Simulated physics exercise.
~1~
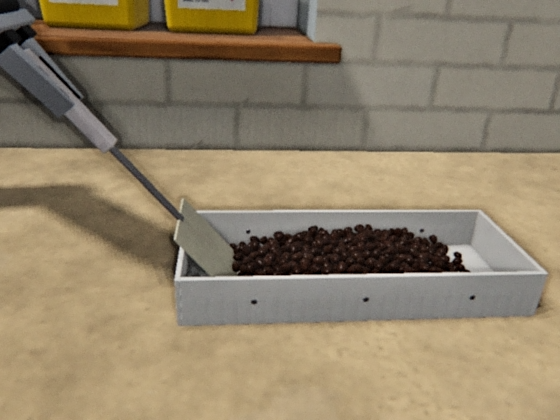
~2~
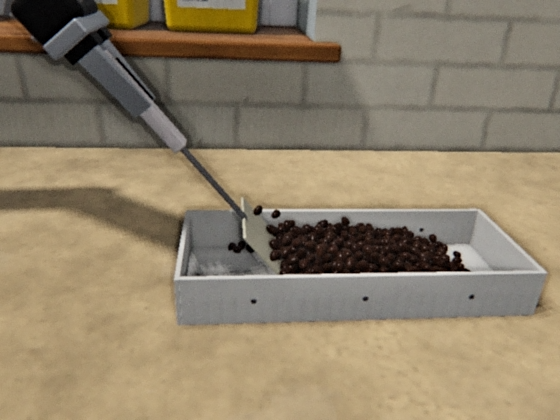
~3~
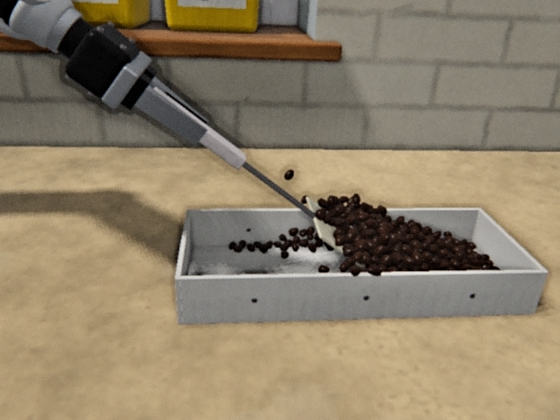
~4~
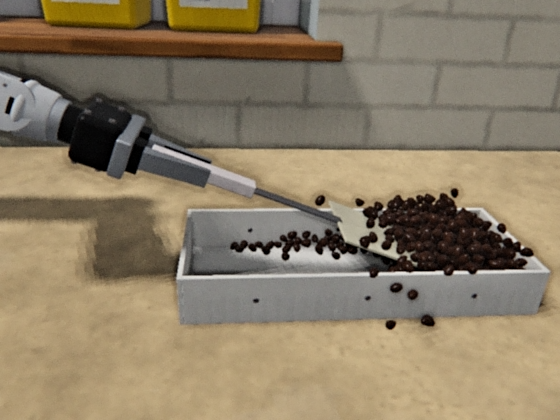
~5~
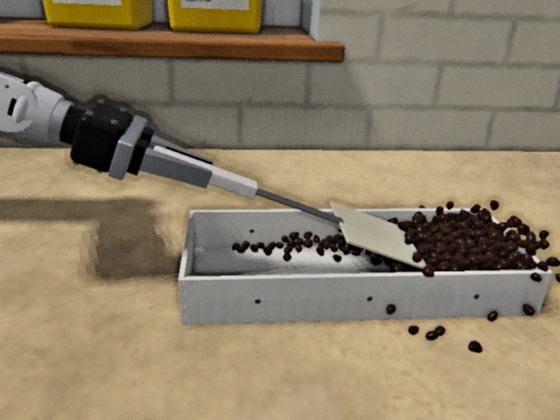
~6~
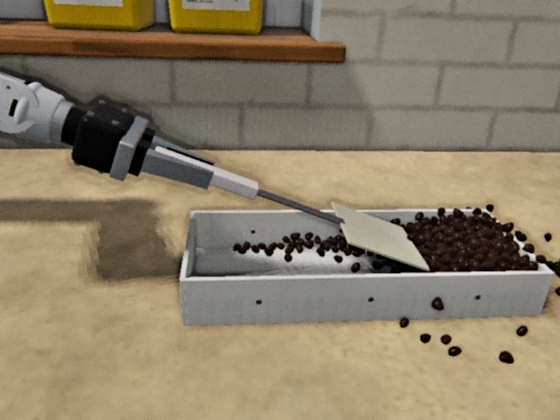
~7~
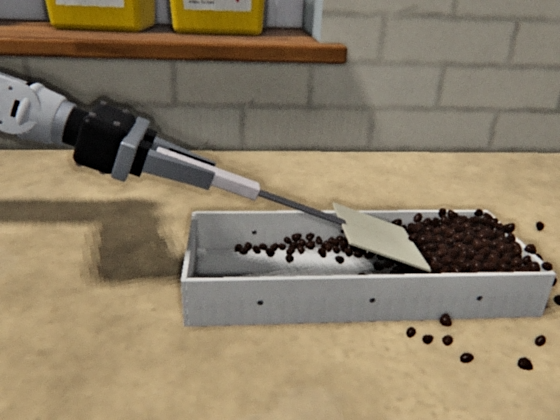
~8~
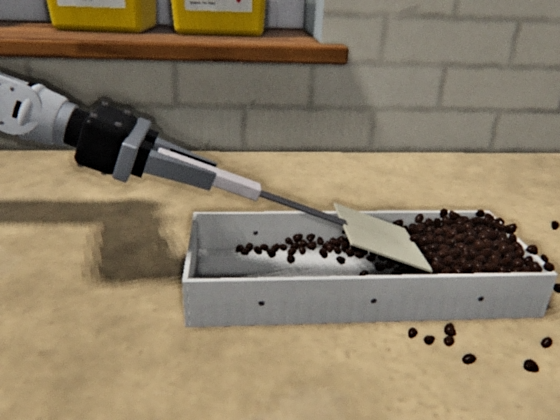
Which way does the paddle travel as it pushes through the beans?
The paddle moves to the right, pushing the beans toward the right end of the tin.
